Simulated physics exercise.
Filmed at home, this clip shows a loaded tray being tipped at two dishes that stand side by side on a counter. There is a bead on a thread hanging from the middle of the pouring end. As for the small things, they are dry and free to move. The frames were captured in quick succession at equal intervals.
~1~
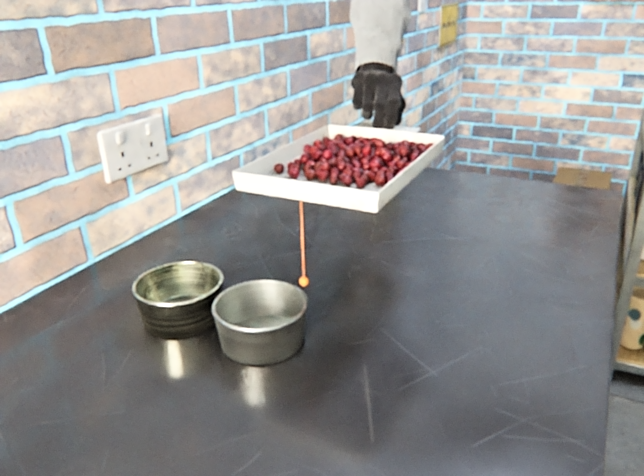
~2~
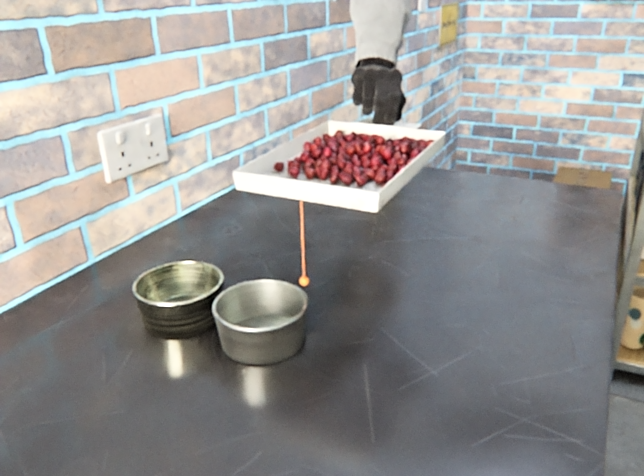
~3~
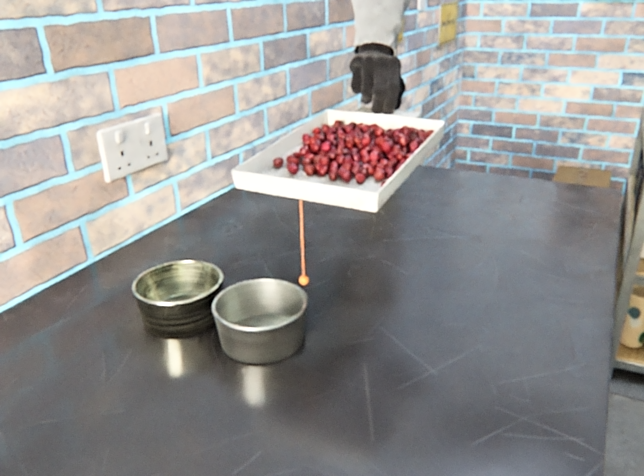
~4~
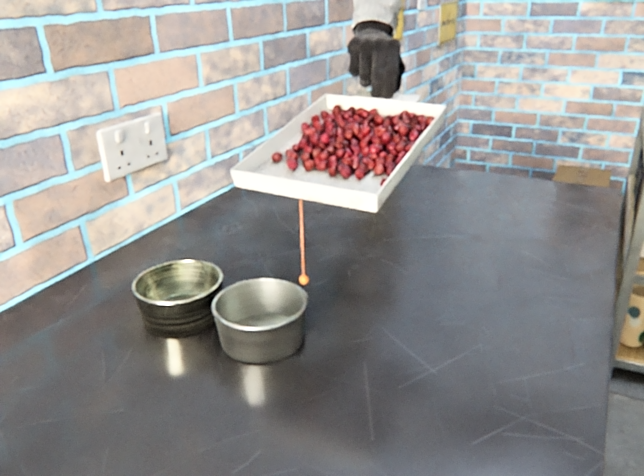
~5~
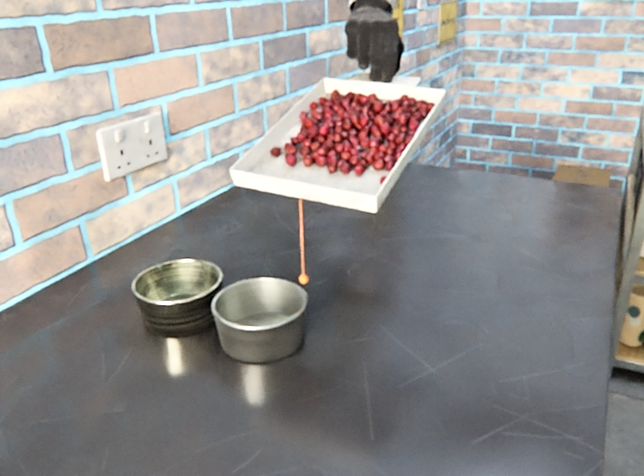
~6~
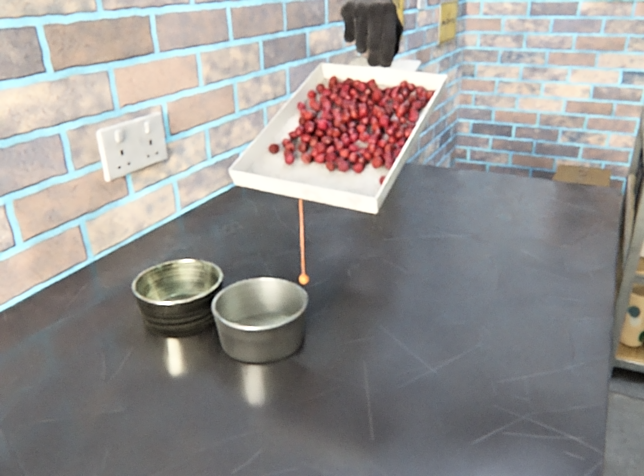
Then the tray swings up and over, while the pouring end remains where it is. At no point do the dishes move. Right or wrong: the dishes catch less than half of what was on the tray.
Right - they catch less than half.
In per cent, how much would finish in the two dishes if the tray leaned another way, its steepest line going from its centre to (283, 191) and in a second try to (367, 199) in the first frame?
80 and 0 per cent, in that order.
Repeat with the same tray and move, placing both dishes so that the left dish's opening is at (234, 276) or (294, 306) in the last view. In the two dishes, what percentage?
In turn 10 and 40 in a hundred.
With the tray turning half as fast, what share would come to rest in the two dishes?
It would come out near 30 per cent.
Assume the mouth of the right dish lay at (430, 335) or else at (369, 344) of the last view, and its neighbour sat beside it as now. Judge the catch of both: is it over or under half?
Well, it comes to a lesser portion at first and a greater portion after that.
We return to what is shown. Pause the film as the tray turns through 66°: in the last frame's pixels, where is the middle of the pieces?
(322, 140).
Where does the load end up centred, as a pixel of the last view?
Resting centre, last picture - approx. (304, 367).
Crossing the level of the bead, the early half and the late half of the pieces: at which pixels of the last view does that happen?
Around (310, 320), followed by around (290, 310).
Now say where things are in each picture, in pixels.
The first frame shows corners of the pouring end (236, 171) and (377, 192), level; middle of the load (353, 158), dried cherries; left dish (151, 317); right dish (236, 342); bead on its thread (304, 281).
The second frame shows corners of the pouring end (236, 171) and (377, 192), level; middle of the load (353, 156).
The third frame shows corners of the pouring end (234, 170) and (376, 192), tipped barely, lowest at the right corner; middle of the load (357, 141).
The fourth frame shows corners of the pouring end (233, 169) and (375, 194), tipped a little, lowest at the right corner; middle of the load (357, 131).
The fifth frame shows corners of the pouring end (232, 169) and (375, 195), tipped clearly, lowest at the right corner; middle of the load (355, 121).
The sixth frame shows corners of the pouring end (231, 169) and (374, 197), tipped clearly, lowest at the right corner; middle of the load (354, 114); left dish (151, 315); right dish (235, 340).
Just after the last frame, tray tipped steeply; every one on the tray.
A moment on, tray tipped past a quarter turn; almost all on the tray; just a few in the right dish; just a few outside both.
Further on, tray tipped past a quarter turn; roughly a quarter in the right dish; the larger part outside both.
When it is over, tray tipped past a quarter turn; roughly a quarter in the right dish; not one in the left dish; the larger part outside both.
